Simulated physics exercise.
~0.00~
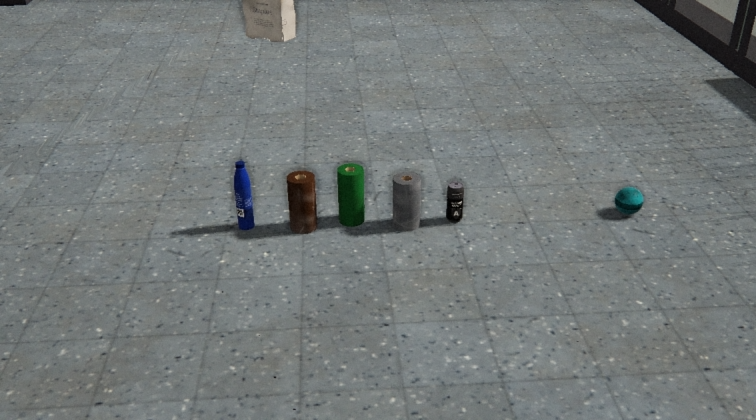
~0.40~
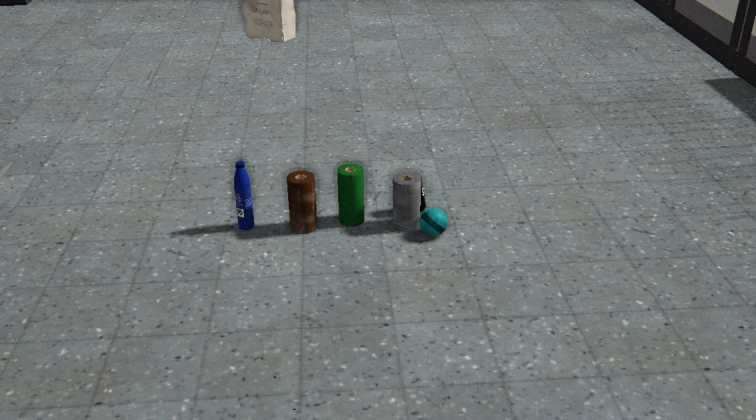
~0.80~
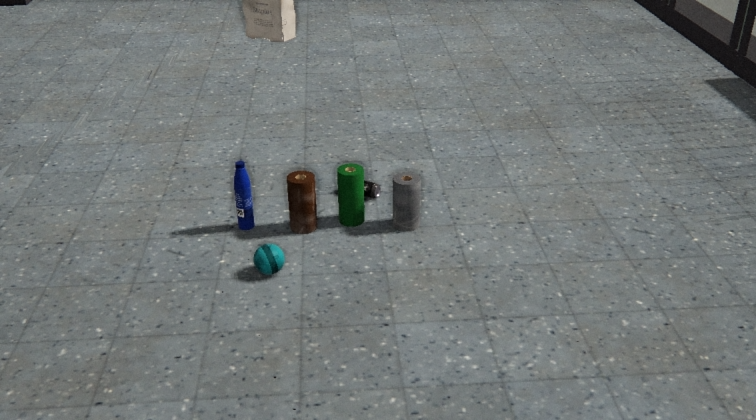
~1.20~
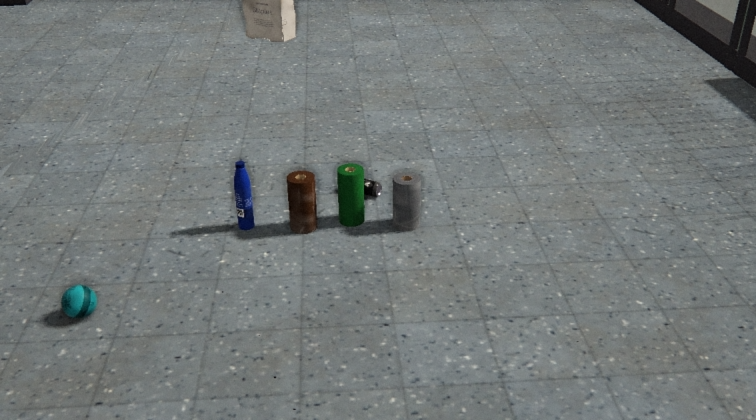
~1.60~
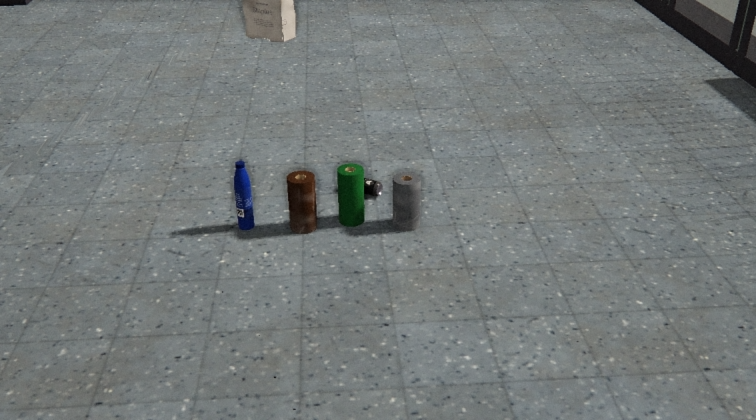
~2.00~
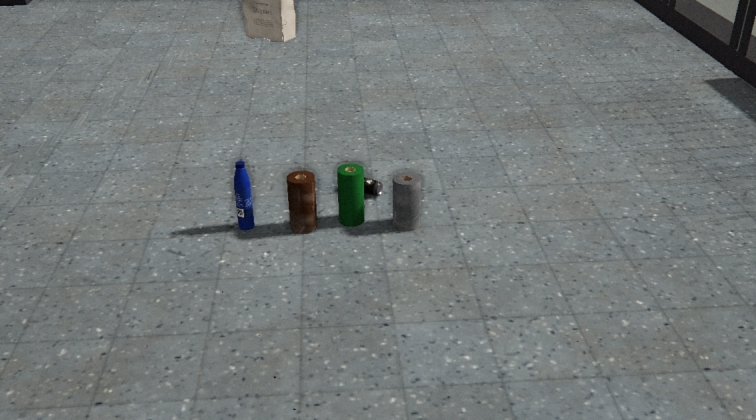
In the video, a turquoise ball rolls left across a tiled floor toward a row of five upright objects and knocks over the black can at the right end, then rolls out of view, leaving the can lying behind the standing blue bottle and brown, green and grey rolls.
